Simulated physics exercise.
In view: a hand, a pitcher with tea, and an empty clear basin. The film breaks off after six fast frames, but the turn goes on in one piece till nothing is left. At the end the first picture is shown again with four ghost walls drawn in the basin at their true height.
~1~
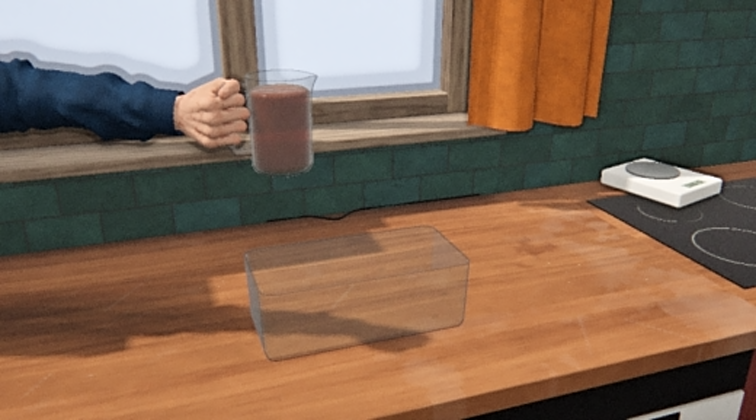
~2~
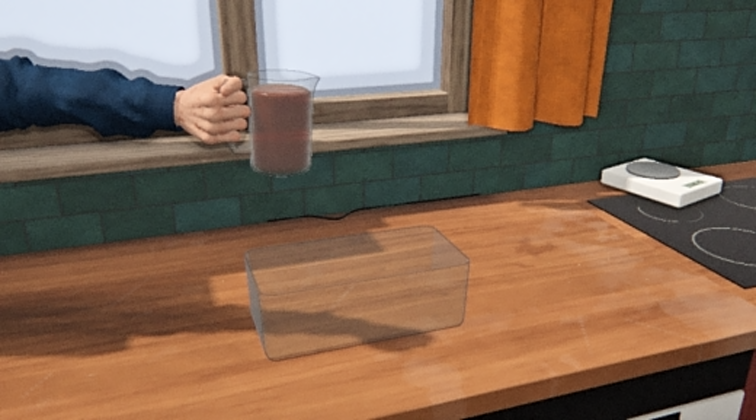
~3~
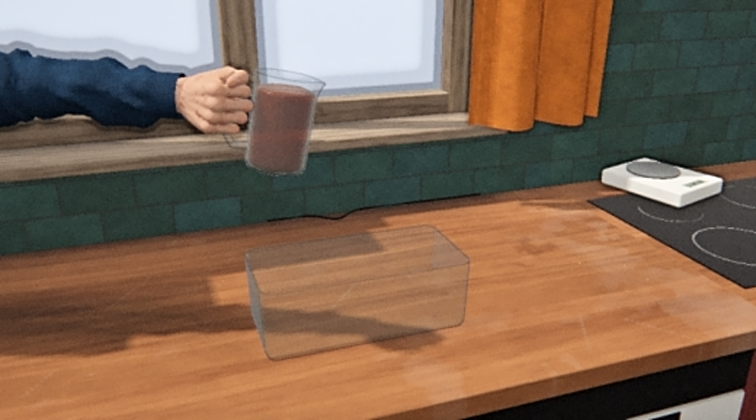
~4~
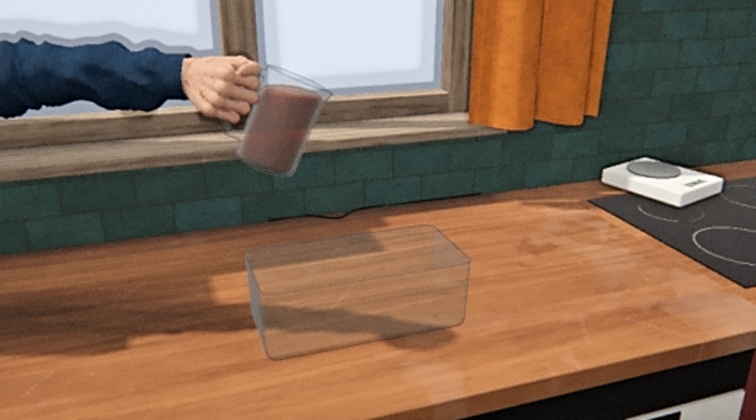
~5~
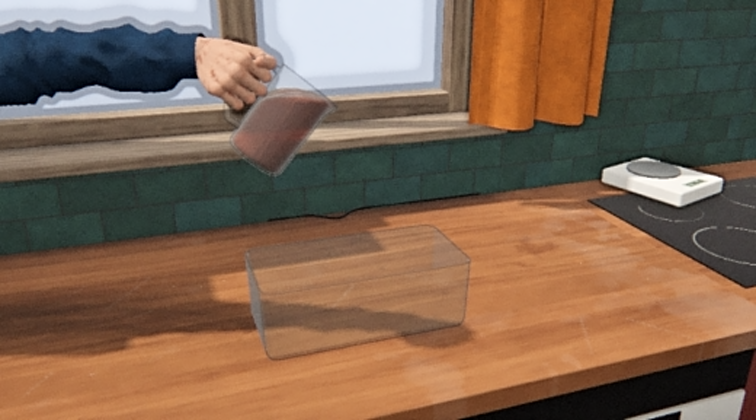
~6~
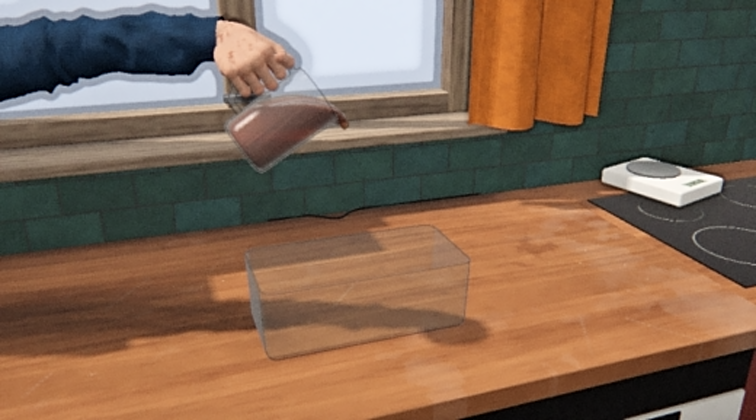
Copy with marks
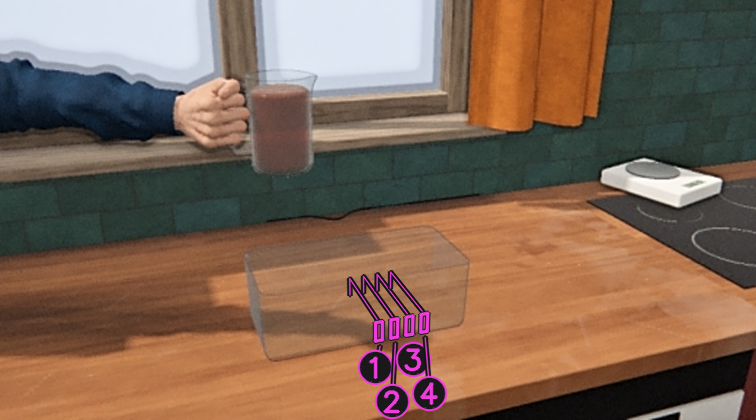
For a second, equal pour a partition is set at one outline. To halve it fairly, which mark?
Use slot 3.
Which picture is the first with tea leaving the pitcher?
In picture 6.
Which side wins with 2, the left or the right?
The right one.
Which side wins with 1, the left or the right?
More ends on the right.
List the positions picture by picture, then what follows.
In the first picture, upright, lip at (316, 75); basin from (265, 360) to (463, 322); nothing has left yet.
In the second picture, tipped about 3°, lip at (318, 77); nothing has left yet.
In the third picture, tipped about 11°, lip at (324, 82); nothing has left yet.
In the fourth picture, tipped about 24°, lip at (332, 93); nothing has left yet.
In the fifth picture, tipped about 40°, lip at (337, 108); nothing has left yet.
In the sixth picture, tipped about 58°, lip at (337, 125); tea is over the lip, down to (343, 127).
On the marked copy, 1 at (380, 346); 2 at (395, 343); 3 at (410, 340); 4 at (425, 337).
With 1, about 9 % ends left of the wall and 82 % right of it; 9 % is lost outside.
With 2, about 13 % ends left of the wall and 81 % right of it; 5 % is lost outside.
With 3, about 52 % ends left of the wall and 42 % right of it; 6 % is lost outside.
With 4, about 80 % ends left of the wall and 10 % right of it; 10 % is lost outside.
